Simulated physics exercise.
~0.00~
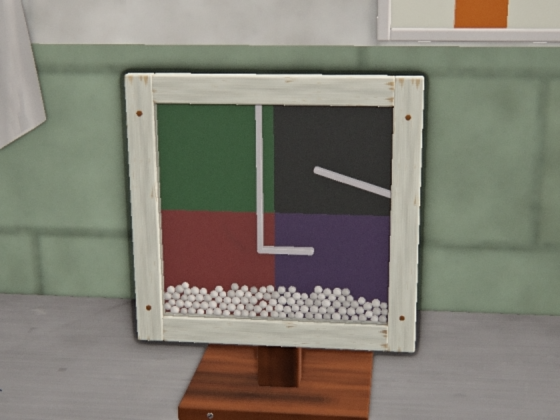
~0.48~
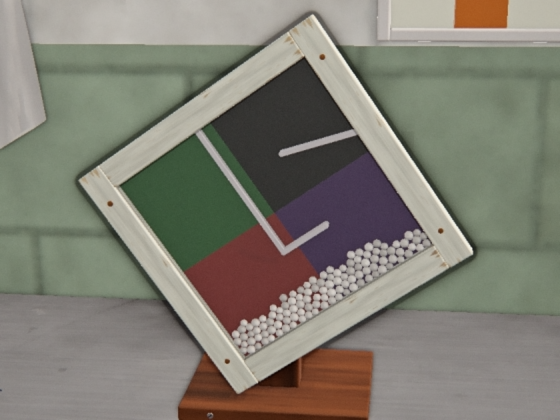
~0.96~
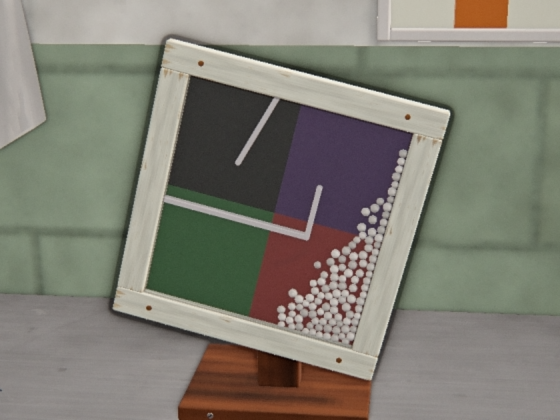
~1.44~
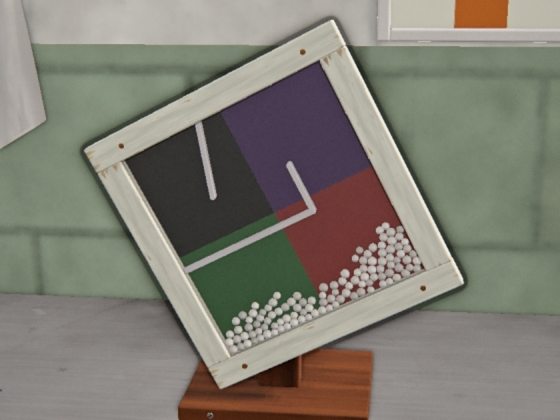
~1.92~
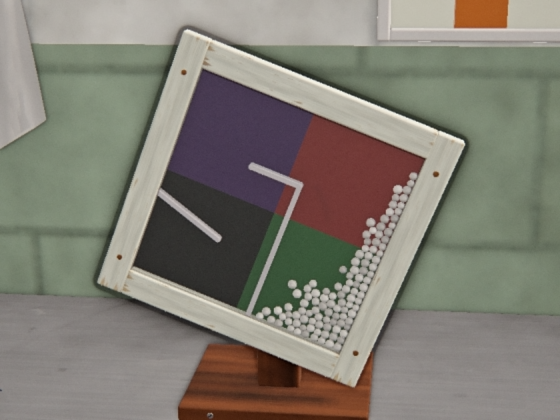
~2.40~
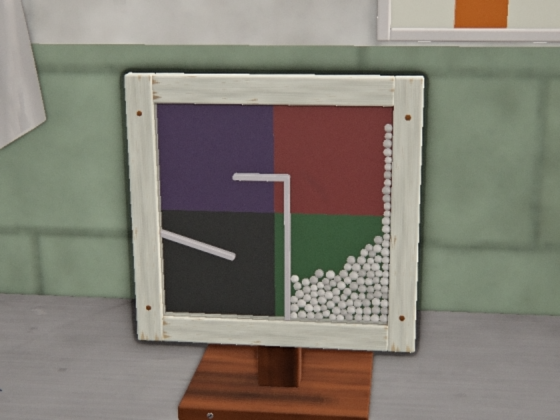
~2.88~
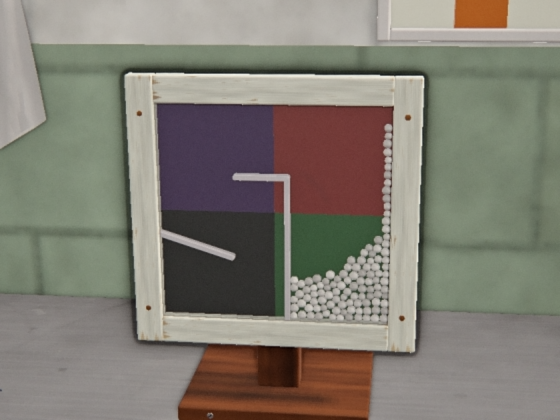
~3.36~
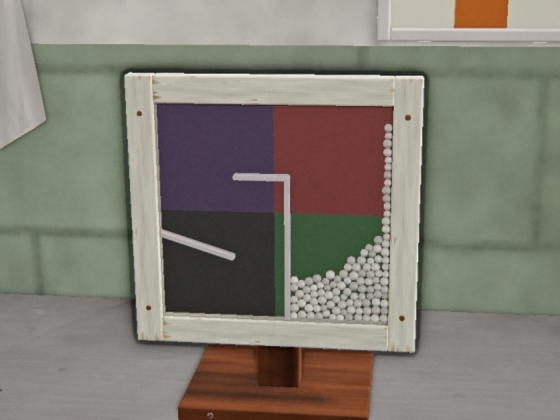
White-framed box with four coloured quarters turning anticlockwise until upside down, its small white balls tumbling and settling mostly in green.
